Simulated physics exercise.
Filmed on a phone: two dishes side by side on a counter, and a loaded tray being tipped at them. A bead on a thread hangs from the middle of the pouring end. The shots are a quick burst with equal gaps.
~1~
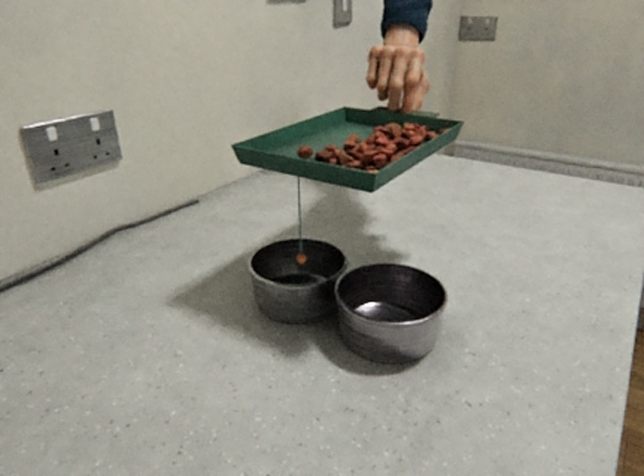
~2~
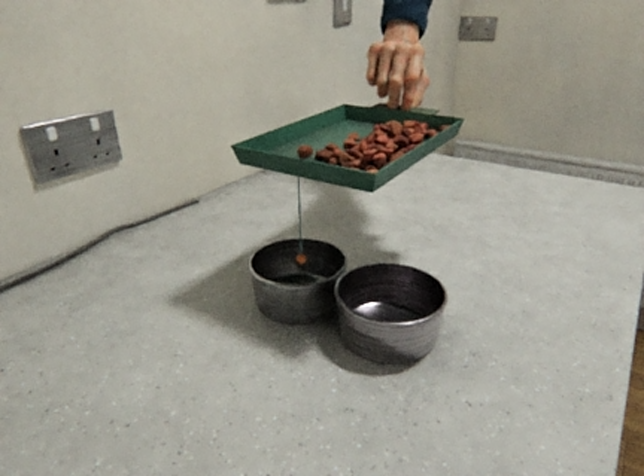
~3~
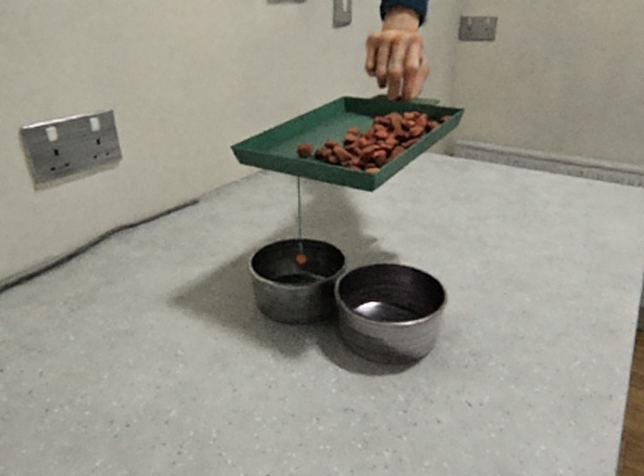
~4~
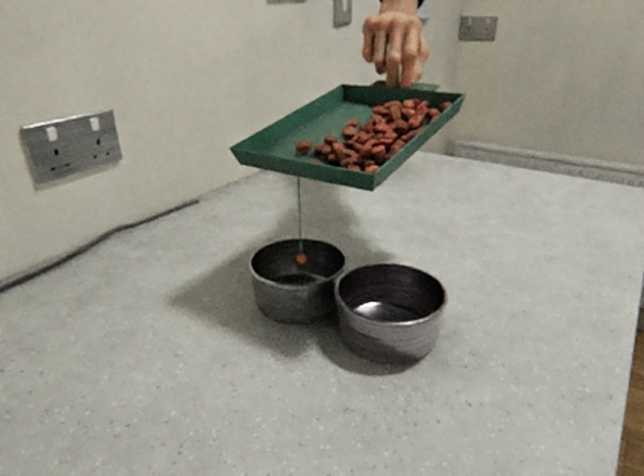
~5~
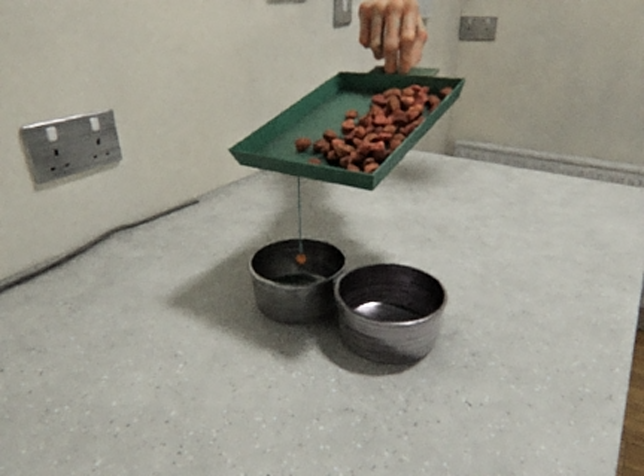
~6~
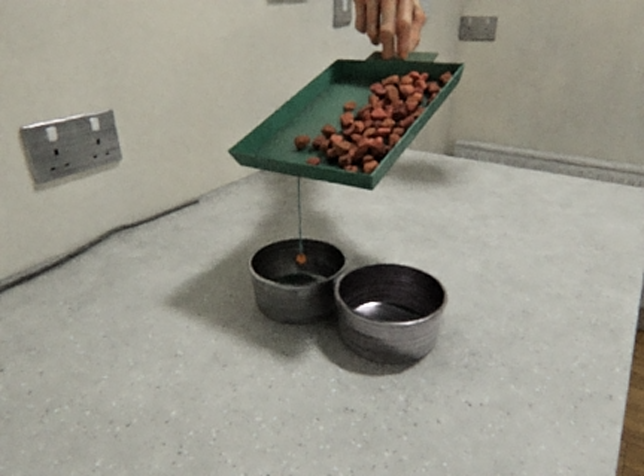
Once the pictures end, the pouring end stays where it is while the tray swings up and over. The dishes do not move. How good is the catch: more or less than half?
In the dishes lies less than half of it.
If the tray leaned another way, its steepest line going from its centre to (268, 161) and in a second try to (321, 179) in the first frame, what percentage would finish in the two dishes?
First some 20, then 10 per cent.
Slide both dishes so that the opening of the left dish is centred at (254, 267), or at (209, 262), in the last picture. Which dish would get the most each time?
One: The left dish. Two: The right one.
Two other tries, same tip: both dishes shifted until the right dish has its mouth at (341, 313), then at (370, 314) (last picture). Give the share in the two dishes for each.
First some 90, then 70 per cent.
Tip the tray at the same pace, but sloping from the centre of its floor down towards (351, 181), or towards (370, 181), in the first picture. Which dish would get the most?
First the right one, then the right-hand dish.
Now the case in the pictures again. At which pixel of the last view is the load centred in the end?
Near (246, 343).
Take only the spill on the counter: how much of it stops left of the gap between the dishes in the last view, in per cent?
Near 100 %.
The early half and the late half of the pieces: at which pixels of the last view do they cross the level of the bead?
Around (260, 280) and then (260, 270).
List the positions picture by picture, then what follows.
Corners of the pouring end at (238, 145) and (373, 171), level; middle of the load at (389, 149), bits of crushed brick; left dish at (269, 298); right dish at (364, 335); bead on its thread at (301, 259), in the first picture.
Corners of the pouring end at (238, 145) and (373, 171), level; middle of the load at (389, 148), in the second picture.
Corners of the pouring end at (238, 145) and (372, 171), tipped barely, level across its low end; middle of the load at (389, 143), in the third picture.
Corners of the pouring end at (236, 146) and (371, 171), tipped a little, level across its low end; middle of the load at (388, 135), in the fourth picture.
Corners of the pouring end at (235, 148) and (370, 171), tipped a little, level across its low end; middle of the load at (388, 127), in the fifth picture.
Corners of the pouring end at (235, 149) and (369, 171), tipped clearly, level across its low end; middle of the load at (386, 120); left dish at (269, 298); right dish at (364, 335), in the sixth picture.
Soon after the last picture, tray tipped steeply; nearly all on the tray; a stray few in the air.
A little later, tray tipped past a quarter turn; a small part on the tray; a stray few in the left dish; about two thirds outside both; about a quarter in the air.
Later still, tray tipped past a quarter turn; a stray few in the left dish; nearly all outside both.
At rest, tray tipped past a quarter turn; none in the right dish; a stray few in the left dish; nearly all outside both.
